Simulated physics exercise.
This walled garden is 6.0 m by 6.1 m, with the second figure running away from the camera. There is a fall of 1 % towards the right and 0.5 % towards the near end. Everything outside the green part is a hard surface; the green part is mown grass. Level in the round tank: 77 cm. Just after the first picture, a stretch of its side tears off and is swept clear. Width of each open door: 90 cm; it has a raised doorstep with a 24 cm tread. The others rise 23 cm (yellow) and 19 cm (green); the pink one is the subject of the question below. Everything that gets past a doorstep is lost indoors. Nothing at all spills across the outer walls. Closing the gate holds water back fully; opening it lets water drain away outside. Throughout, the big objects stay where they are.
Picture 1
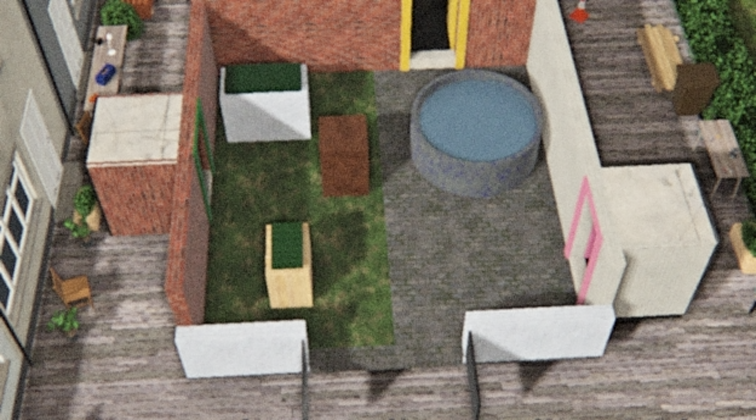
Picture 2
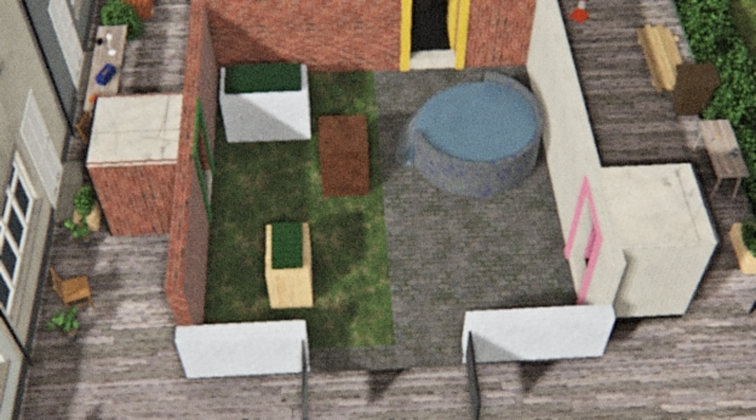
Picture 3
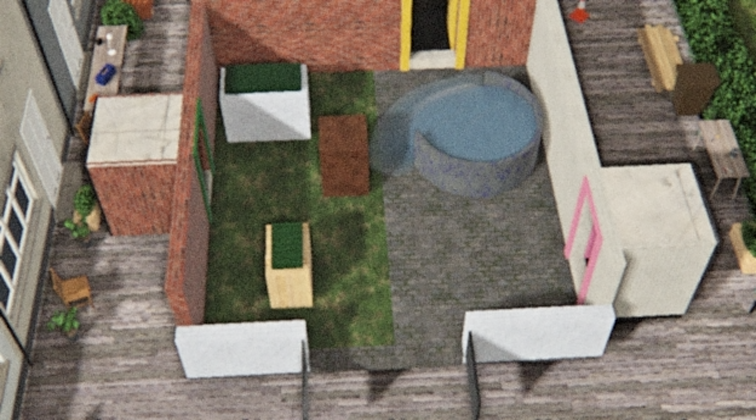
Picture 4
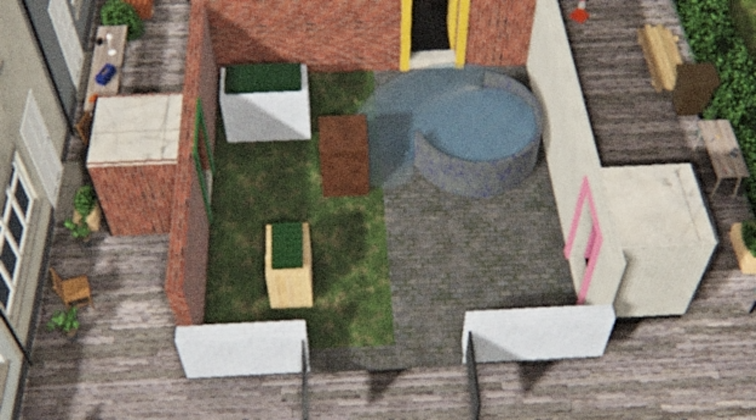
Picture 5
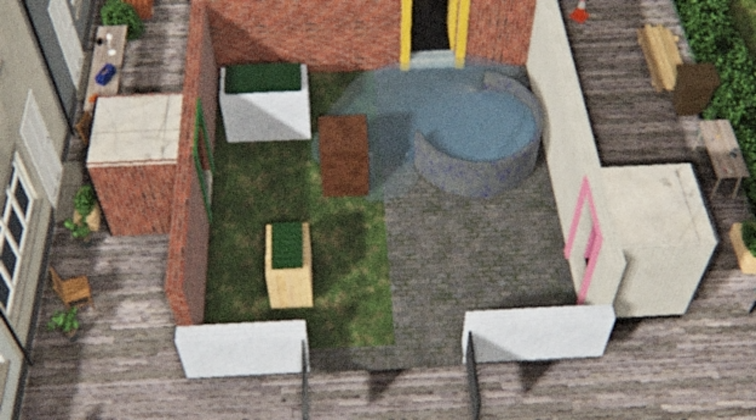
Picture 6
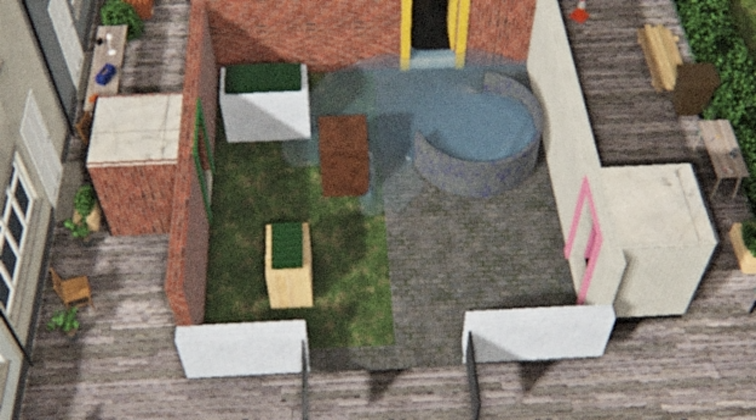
Water pours from a round grey tank at the upper right of a walled garden, seen from high above, after a stretch of its side on the far left disappears. It spreads left across grey paving, past the yellow doorway in the brick back wall, then over grass around a brown slab and towards a white planter. The pink door at right stays dry, and the camera holds still.
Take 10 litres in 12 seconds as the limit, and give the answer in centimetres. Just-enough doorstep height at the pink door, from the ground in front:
8.5 cm, roughly.
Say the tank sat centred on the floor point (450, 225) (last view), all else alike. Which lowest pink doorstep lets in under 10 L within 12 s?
I'd put it at close to 12.5 cm.
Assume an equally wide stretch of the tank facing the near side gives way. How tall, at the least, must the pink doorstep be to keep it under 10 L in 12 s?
If so: Around 30 cm.
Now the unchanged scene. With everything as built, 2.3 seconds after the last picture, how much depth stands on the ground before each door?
Depths, in cm - pink: 0, yellow: 18, green: 14.
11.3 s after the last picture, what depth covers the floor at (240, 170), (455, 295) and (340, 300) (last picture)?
Roughly 5, 6 and 5 cm, in turn.
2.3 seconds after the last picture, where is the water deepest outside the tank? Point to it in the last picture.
Around (266, 86).
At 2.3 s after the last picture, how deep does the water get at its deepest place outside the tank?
Up to some 44 centimetres, I'd say.
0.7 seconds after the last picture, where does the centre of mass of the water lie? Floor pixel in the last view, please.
The water is centred around (423, 125) in the last picture's pixels.
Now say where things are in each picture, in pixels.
In the first frame, the round tank at (477, 119) is whole and still, 77 cm deep; the pink door at (584, 245) is dry.
In the second frame, the gap is on the far side, the front 0.3 m out at a hidden place; the back of the round tank holds 77 cm.
In the third frame, the front is at (371, 158), 0.8 m from the gap on the far side; 2.1 m2 of floor is wet, 77 cm left at the back.
In the fourth frame, the gap is on the far side, the front 1.3 m out at a hidden place; the back of the round tank holds 76 cm.
In the fifth frame, water pours out on the far side and has run 1.8 m, to (317, 138); about 8 cm deep outside, 70 cm at the back.
In the sixth frame, water pours out on the far side and has run 2.3 m, to (288, 141); about 8 cm deep outside, 58 cm at the back; 3.2 m in a straight line remain to the pink door at (584, 245).
Then, 0.7 s after the last picture water covers 35 % of the floor, deepest (39 cm) near (406, 74); it has not reached the pink door.
Then, 2.3 s after the last picture water covers 45 % of the floor, deepest (44 cm) near (266, 86); it has not reached the pink door.
Then, 11.3 s after the last picture water covers 100 % of the floor, deepest (14 cm) near (528, 125); 10 cm at the pink door, 22 litres in over its 7 cm doorstep.
At the pink door as built, the water peaked near 12 cm, 7.7 s after the last picture.
With a doorstep of 7 cm, 22 litres would have come in within the 12 s; with 9.5 cm, 4 litres. So under 10 litres takes about 8.5 cm.
